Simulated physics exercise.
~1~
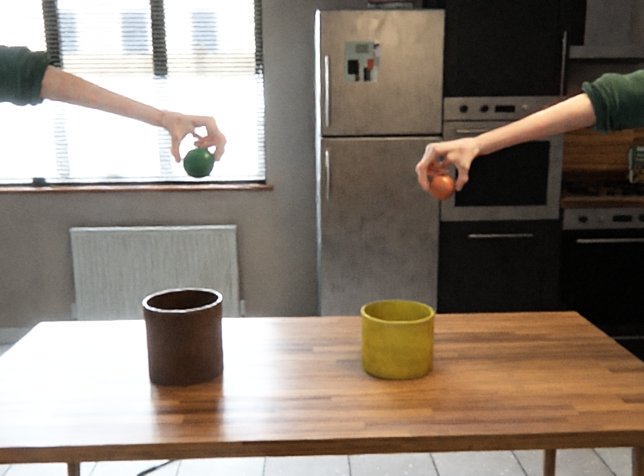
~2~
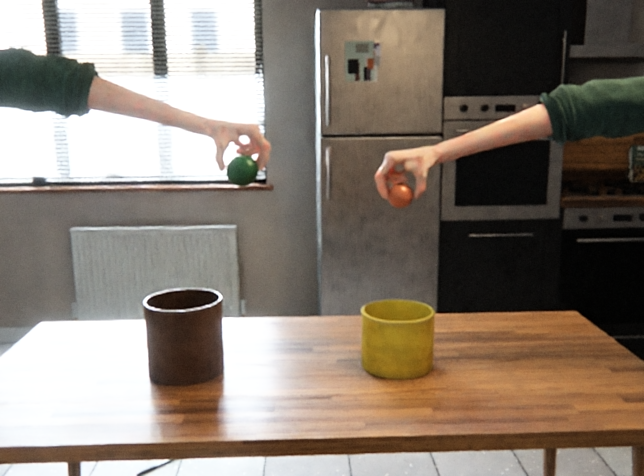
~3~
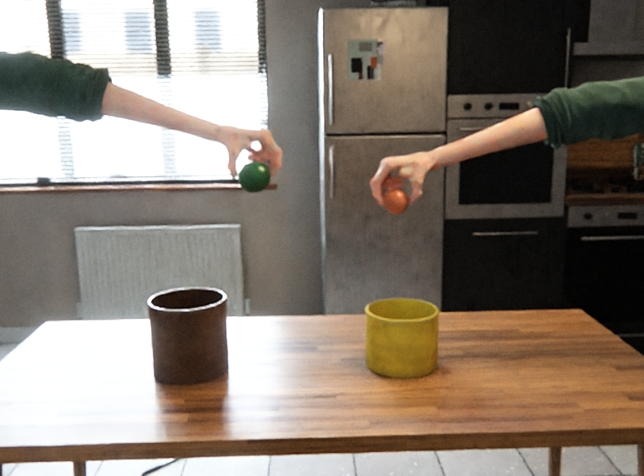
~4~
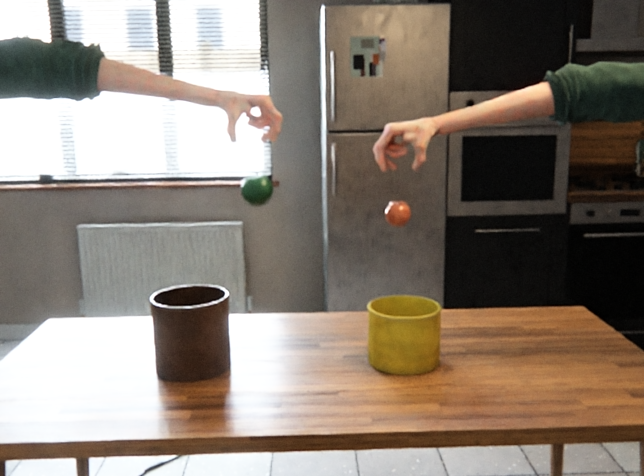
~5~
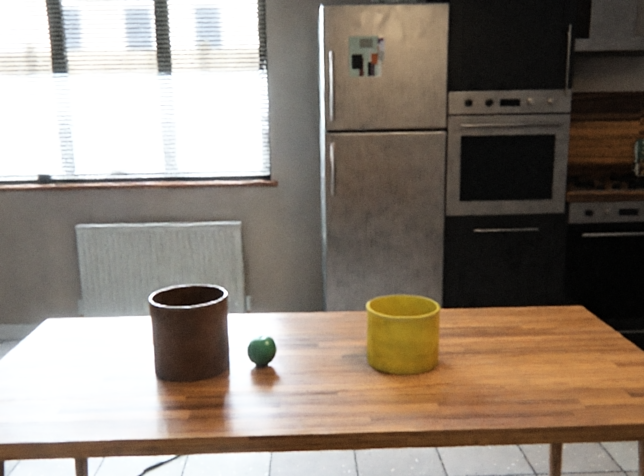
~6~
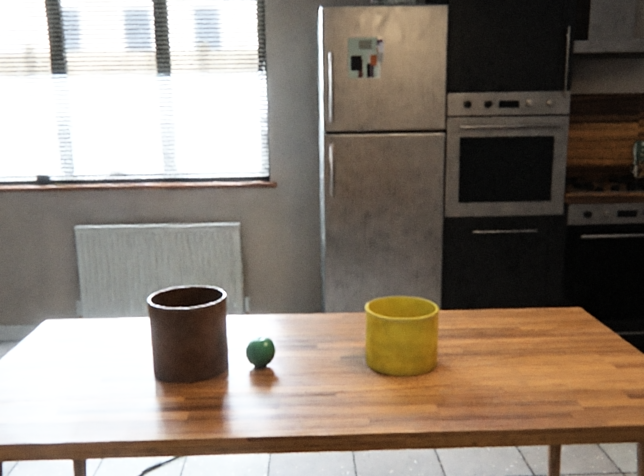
A green apple and an orange tomato hang from the fingertips of two hands, held above a wooden kitchen table with a dark brown bin on the left and a yellow bucket on the right. The arms, in dark green sleeves, reach in from either side and move inward, the apple drifting right and the tomato left. Both hands then open, and the two items drop together. The hands withdraw from view. The apple misses the brown bin and rests on the tabletop just to its right, while the tomato lands inside the yellow bucket, hidden from sight.
